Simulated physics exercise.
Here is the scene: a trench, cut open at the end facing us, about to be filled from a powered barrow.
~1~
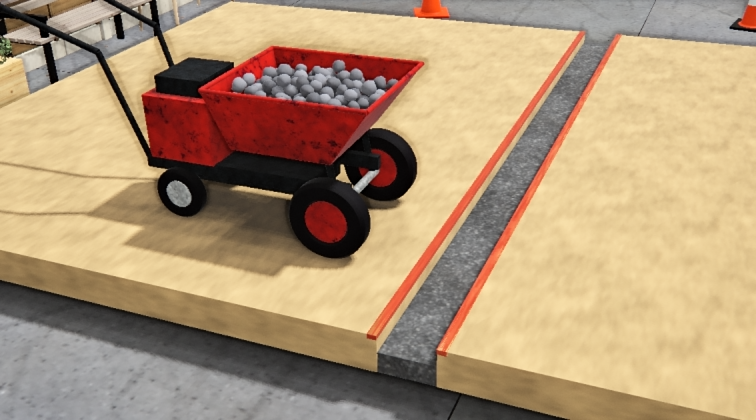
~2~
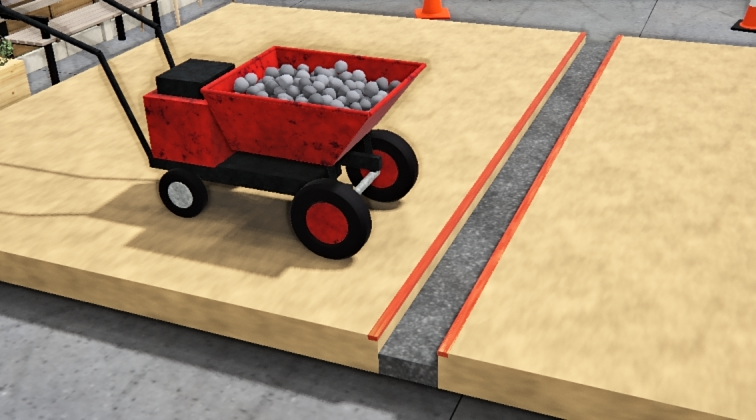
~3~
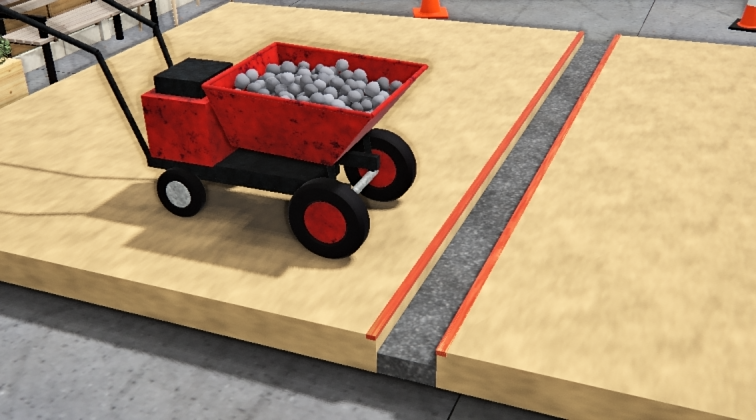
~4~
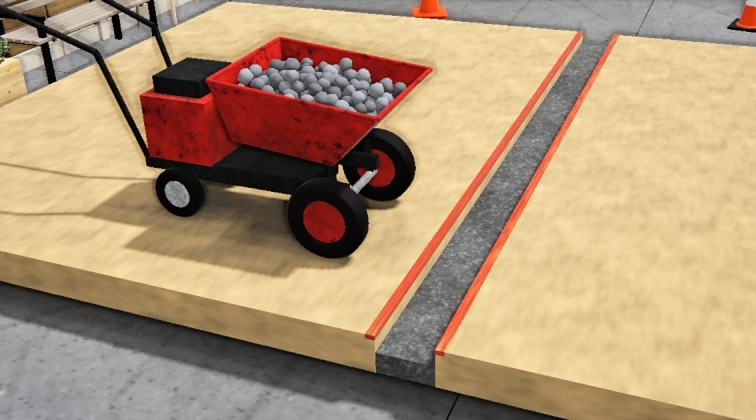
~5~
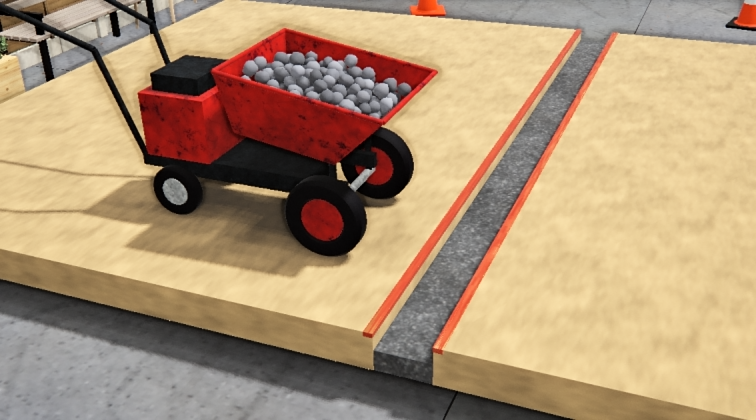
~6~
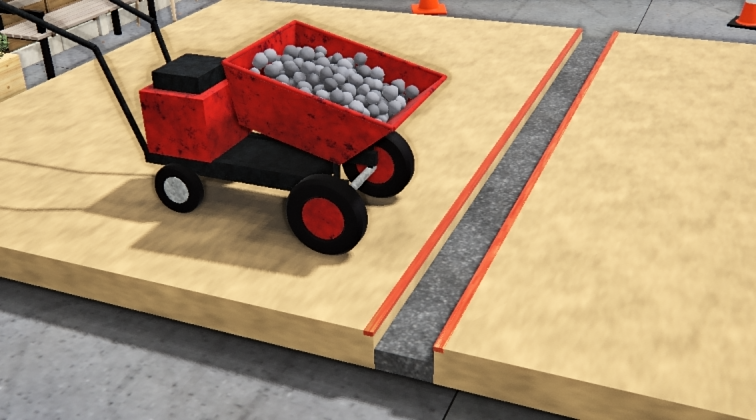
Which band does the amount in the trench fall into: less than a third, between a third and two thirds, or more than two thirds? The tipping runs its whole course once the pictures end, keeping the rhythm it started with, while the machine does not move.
Alright, so the trench is left with a share beneath one third.
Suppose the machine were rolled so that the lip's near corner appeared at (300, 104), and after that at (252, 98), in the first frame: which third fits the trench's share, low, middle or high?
Lab note - position 1: The middle third; position 2: Below one third.
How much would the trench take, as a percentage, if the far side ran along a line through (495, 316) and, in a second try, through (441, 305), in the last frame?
I'd put it near 60 in a hundred, then near 0 in a hundred.
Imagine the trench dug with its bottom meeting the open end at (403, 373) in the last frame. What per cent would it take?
The share would be around 30 per cent.
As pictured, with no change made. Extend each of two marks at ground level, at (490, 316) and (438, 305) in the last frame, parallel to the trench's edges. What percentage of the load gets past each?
Result, first then second: 30 %, 60 %.
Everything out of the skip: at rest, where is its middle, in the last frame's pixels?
Roughly at (514, 247), give or take.
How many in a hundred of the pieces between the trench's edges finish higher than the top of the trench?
30 %, roughly.
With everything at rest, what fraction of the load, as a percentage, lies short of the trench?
Near 0 in every hundred.
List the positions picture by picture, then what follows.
In the first frame, lip of the skip near (367, 113), level; top of the load near (296, 83), round cobbles; first edge of the trench near (397, 298); far edge near (463, 312), the trench under half as wide as the skip, and shallow for its width.
In the second frame, lip of the skip near (369, 115), level; top of the load near (299, 84).
In the third frame, lip of the skip near (371, 116), tipped barely; top of the load near (300, 81).
In the fourth frame, lip of the skip near (377, 120), tipped barely; top of the load near (304, 79).
In the fifth frame, lip of the skip near (383, 123), tipped a little; top of the load near (296, 77).
In the sixth frame, lip of the skip near (393, 129), tipped a little; top of the load near (302, 83); first edge of the trench near (394, 295); far edge near (460, 309).
Shortly afterwards, skip tipped steeply; the whole lot in the skip.
Next, skip tipped right over; near two thirds in the skip; a little in or heaped over the trench; near a quarter beyond it; only a few falling.
Some moments later, skip tipped right over; near a quarter in the skip; near a quarter in or heaped over the trench; near half beyond it.
In the end, skip tipped right over; near a quarter in the skip; near a quarter in or heaped over the trench; near half beyond it.
